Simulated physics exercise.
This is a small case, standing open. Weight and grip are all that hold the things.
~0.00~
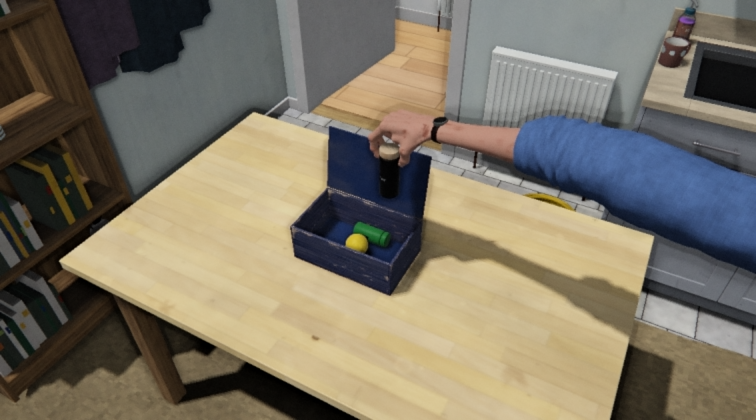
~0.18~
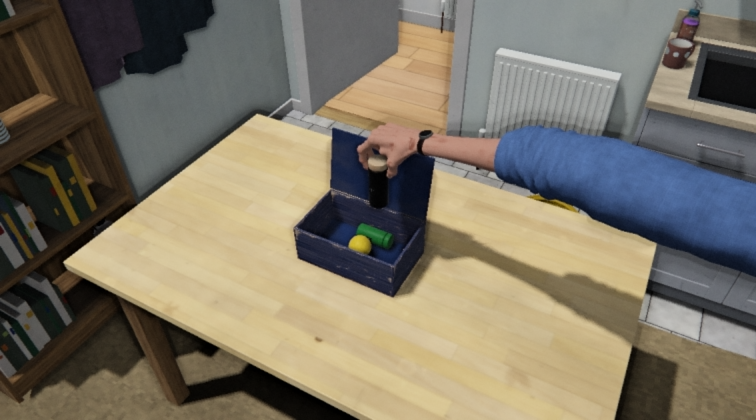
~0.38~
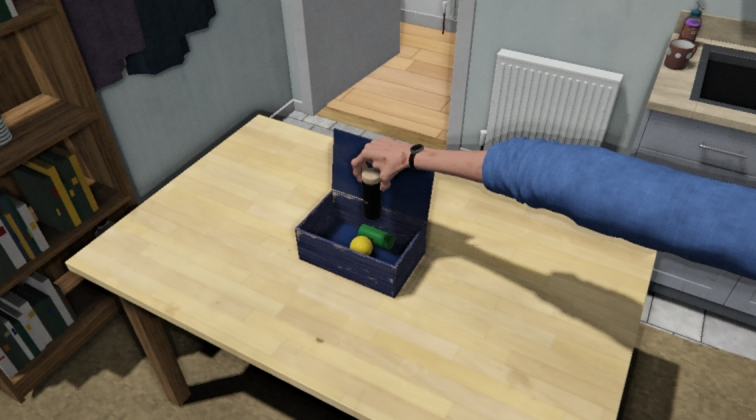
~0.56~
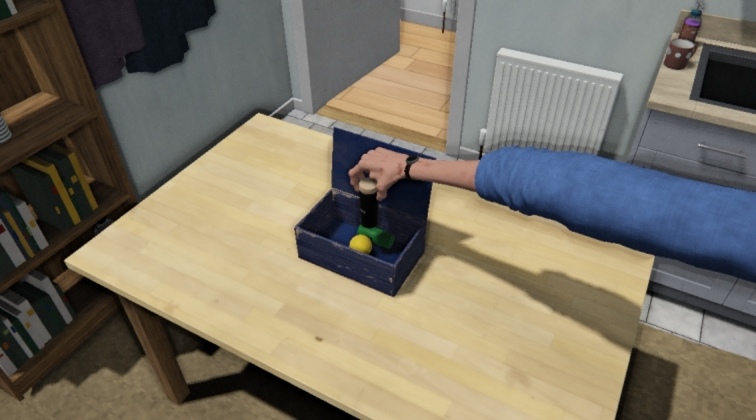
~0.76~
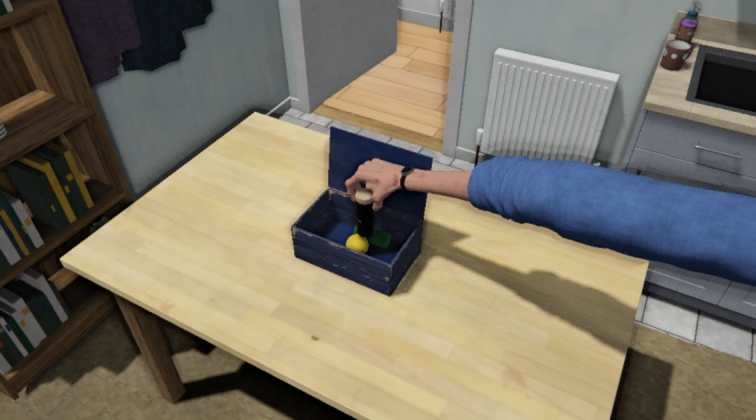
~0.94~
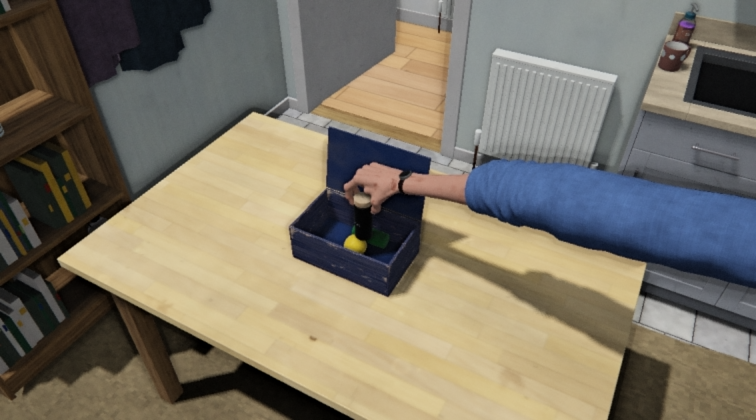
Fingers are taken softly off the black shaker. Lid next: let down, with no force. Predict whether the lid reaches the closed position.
It does reach it.
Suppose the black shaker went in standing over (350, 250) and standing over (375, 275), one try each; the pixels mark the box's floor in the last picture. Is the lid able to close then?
On the first try the lid goes all the way down, and on the second it stays partly open.
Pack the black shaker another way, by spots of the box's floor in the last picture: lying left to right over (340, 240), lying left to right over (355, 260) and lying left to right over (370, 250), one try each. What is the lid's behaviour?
On the first attempt the lid drops into place, on the second it drops into place, and on the third it drops into place.
After 1.64 s, black shaker on its side near (377, 260); yellow lemon rolled about its own width.
After 2.74 s, lid 44° above the rim; black shaker on its side near (376, 259); yellow lemon rolled well along.
At rest (5.1 s), lid shut; tipped over in the box, black shaker; moved from the start, yellow lemon; green shaker in place. Seen from the same camera at the end, black shaker near (376, 259).
